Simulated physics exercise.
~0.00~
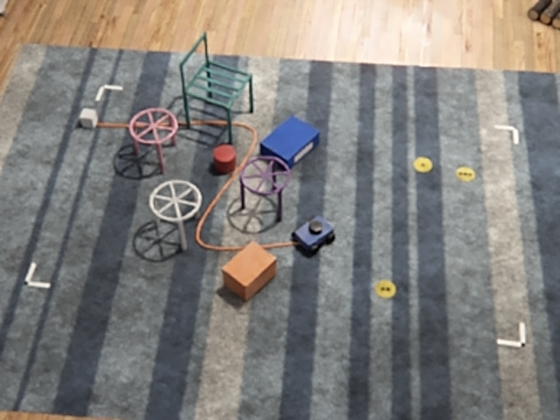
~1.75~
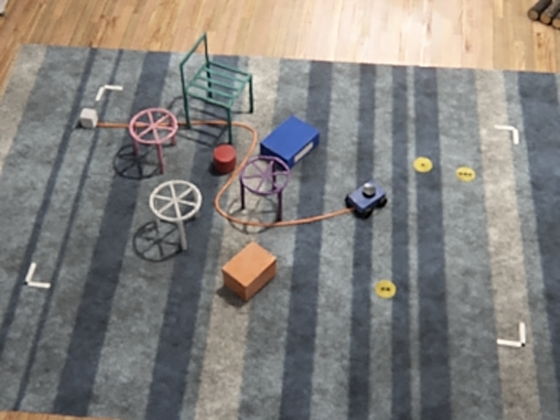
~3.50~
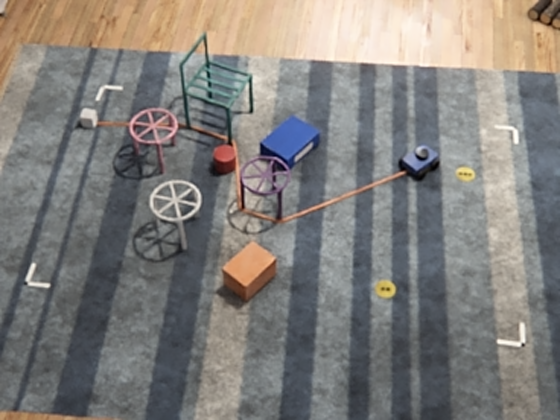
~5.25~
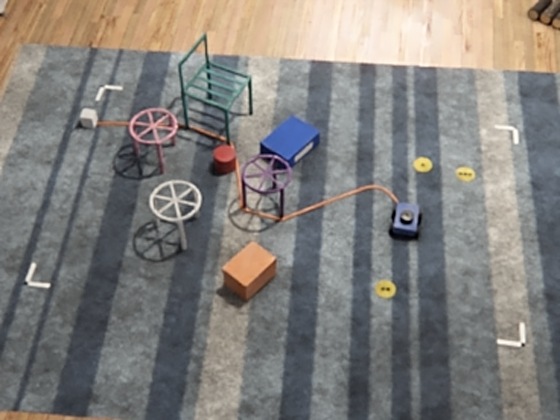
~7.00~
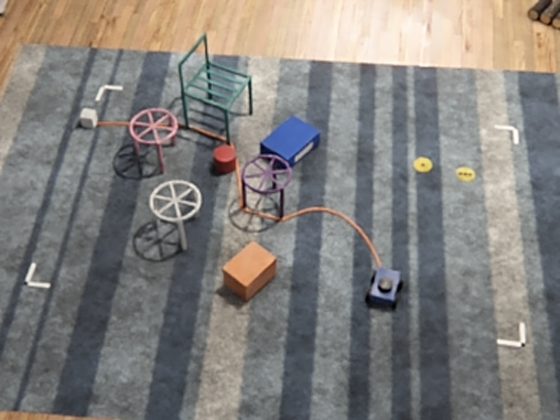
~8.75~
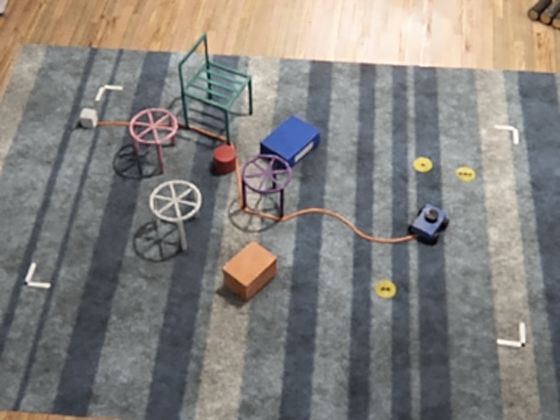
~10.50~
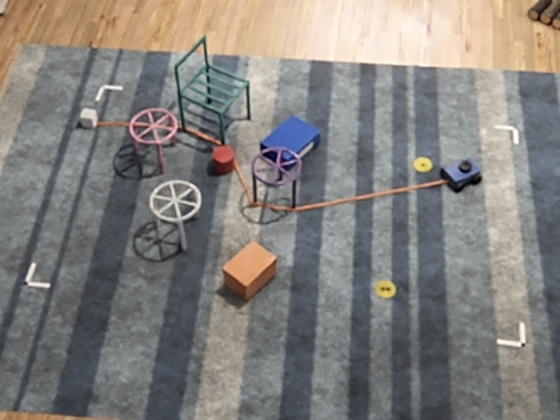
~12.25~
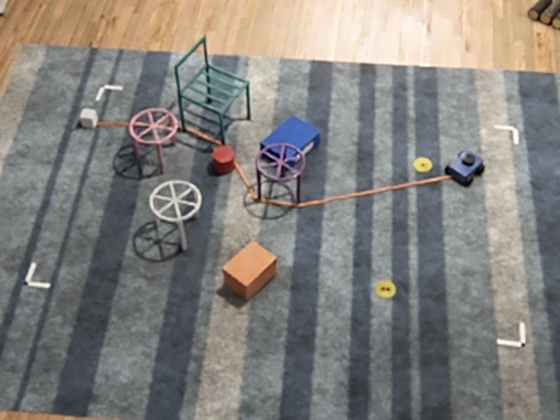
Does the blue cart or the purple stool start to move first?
The blue cart starts to move first. The purple stool shifts only later, when the cart makes its last run to the right and the lead pulls tight.
A striped blue and grey rug on a wooden floor, seen from high above, holds a teal chair at the back, pink and white stools at left, a red tub, a blue box and purple stool near the middle, and an orange crate in front. A small blue cart trailing an orange lead rolls up and right to the first yellow mark. It turns down to the second, its lead curving loosely behind. Then it heads up and right to the third, pulling the lead tight. The purple stool shifts slightly right and up, the teal chair barely shifts, and the cart ends just past the last mark.
